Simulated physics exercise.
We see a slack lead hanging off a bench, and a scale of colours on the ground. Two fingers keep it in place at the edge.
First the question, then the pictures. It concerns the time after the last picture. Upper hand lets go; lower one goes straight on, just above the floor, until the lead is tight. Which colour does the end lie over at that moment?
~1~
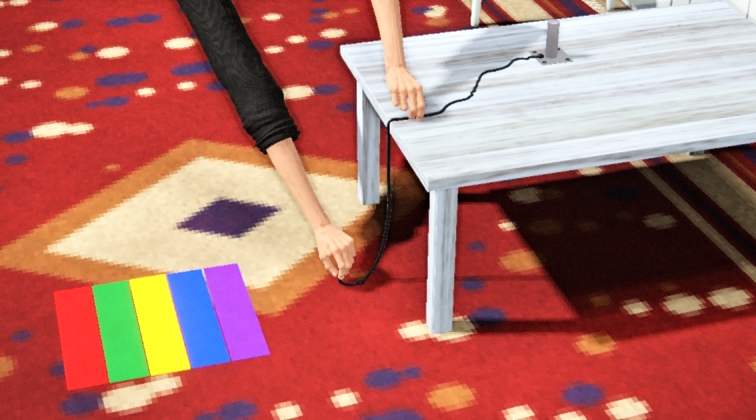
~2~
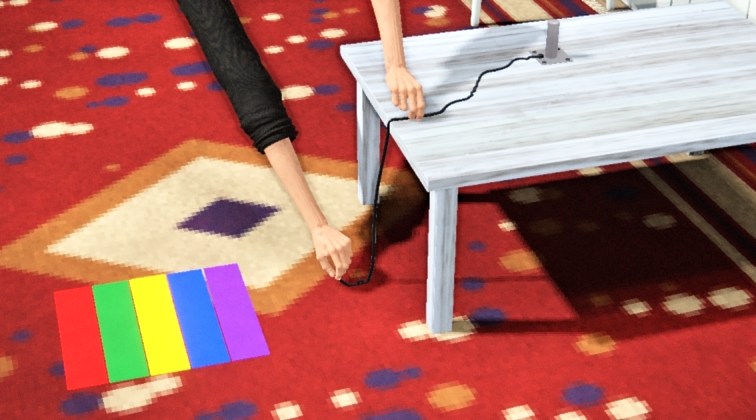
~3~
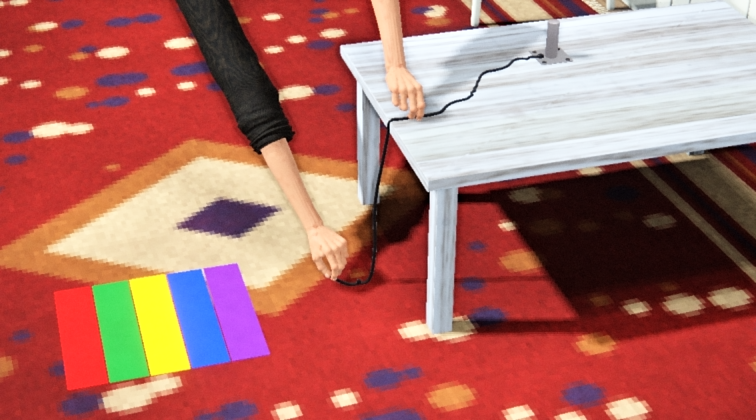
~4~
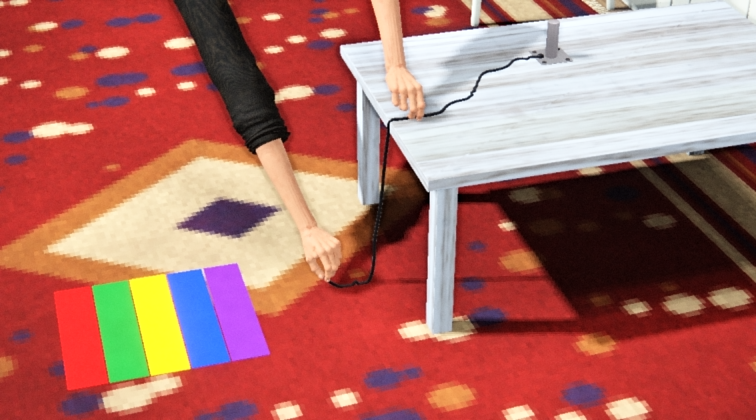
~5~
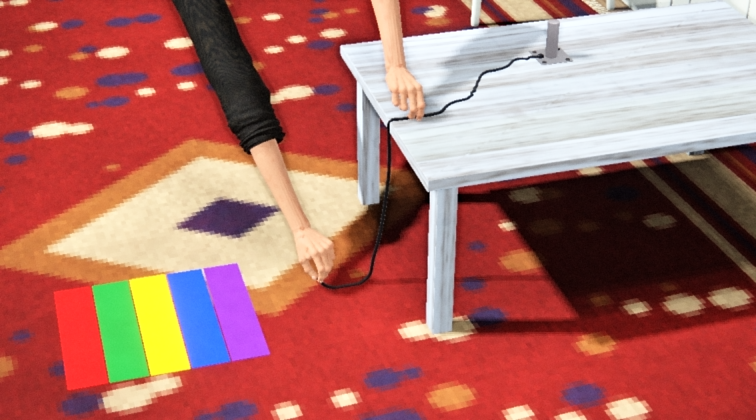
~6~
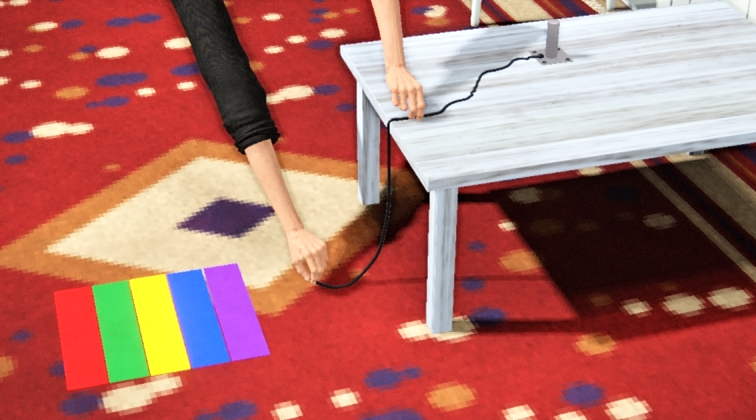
It lies over blue.
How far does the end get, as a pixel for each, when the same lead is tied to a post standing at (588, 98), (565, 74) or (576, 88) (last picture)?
The first try gives (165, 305), the second (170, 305) and the third (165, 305).
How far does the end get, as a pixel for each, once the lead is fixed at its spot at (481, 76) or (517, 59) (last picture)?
Try by try: (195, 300), (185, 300).
Early on, end near (260, 288); short of the strips.
Midway, end near (217, 295); over purple.
At the end of the slack, end near (191, 299); over blue. Over blue.
